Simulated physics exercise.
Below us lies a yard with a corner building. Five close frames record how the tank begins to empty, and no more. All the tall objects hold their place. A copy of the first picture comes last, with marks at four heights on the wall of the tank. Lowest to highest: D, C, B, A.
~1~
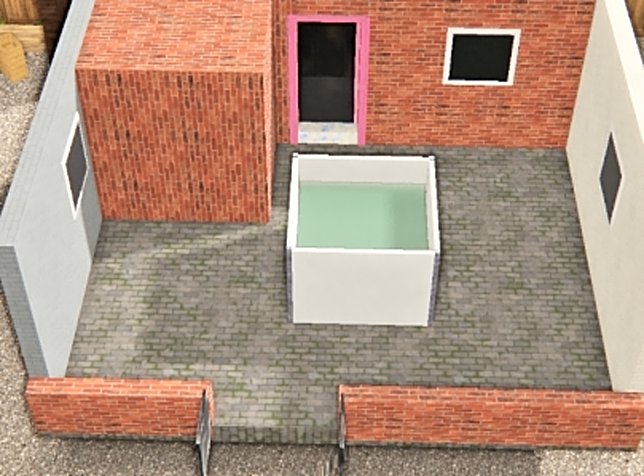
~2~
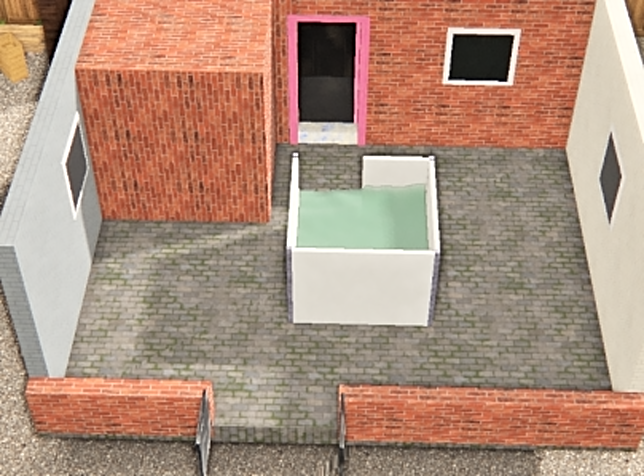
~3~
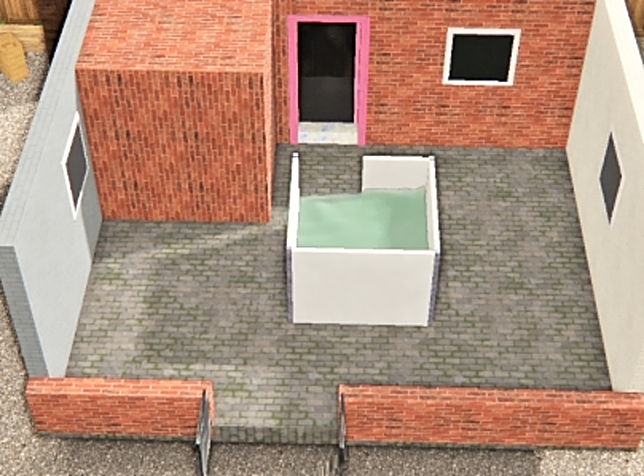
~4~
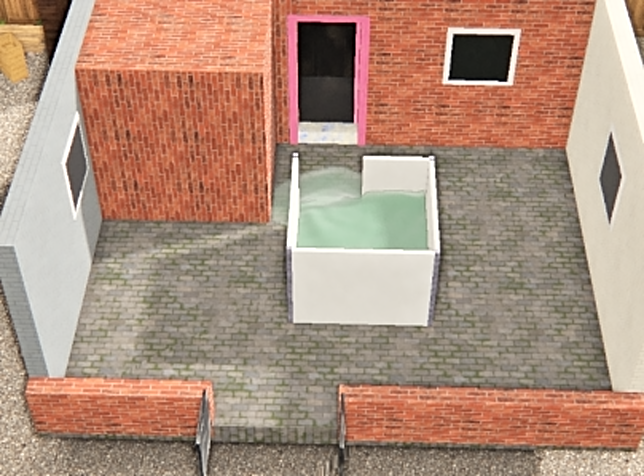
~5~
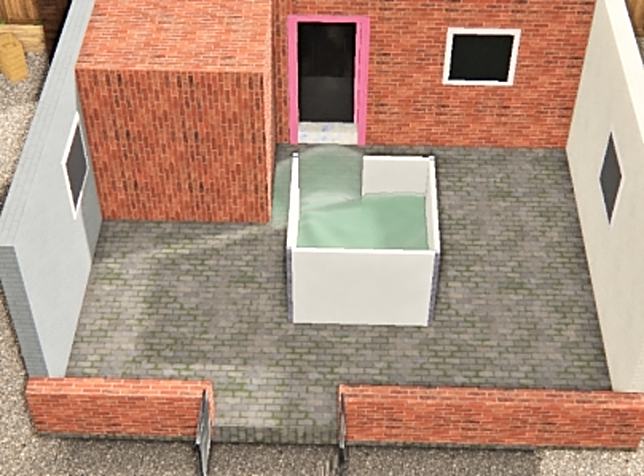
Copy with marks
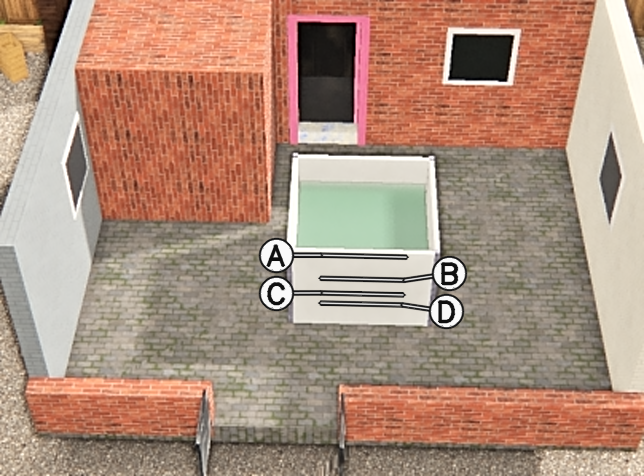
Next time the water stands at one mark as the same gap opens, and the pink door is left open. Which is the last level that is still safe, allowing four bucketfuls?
Go for D.
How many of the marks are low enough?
One.
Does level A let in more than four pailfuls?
Yes, that goes wrong.
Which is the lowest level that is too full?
It is C.
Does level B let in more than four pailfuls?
Yes, it does.
In white, A at (363, 256); B at (362, 279); C at (361, 293); D at (361, 304); from the bottom up D, C, B, A.
With A, dozens of bucketfuls pour in.
With B, dozens of bucketfuls pour in.
With C, about 10 bucketfuls get in.
With D, a bucket or two gets in.
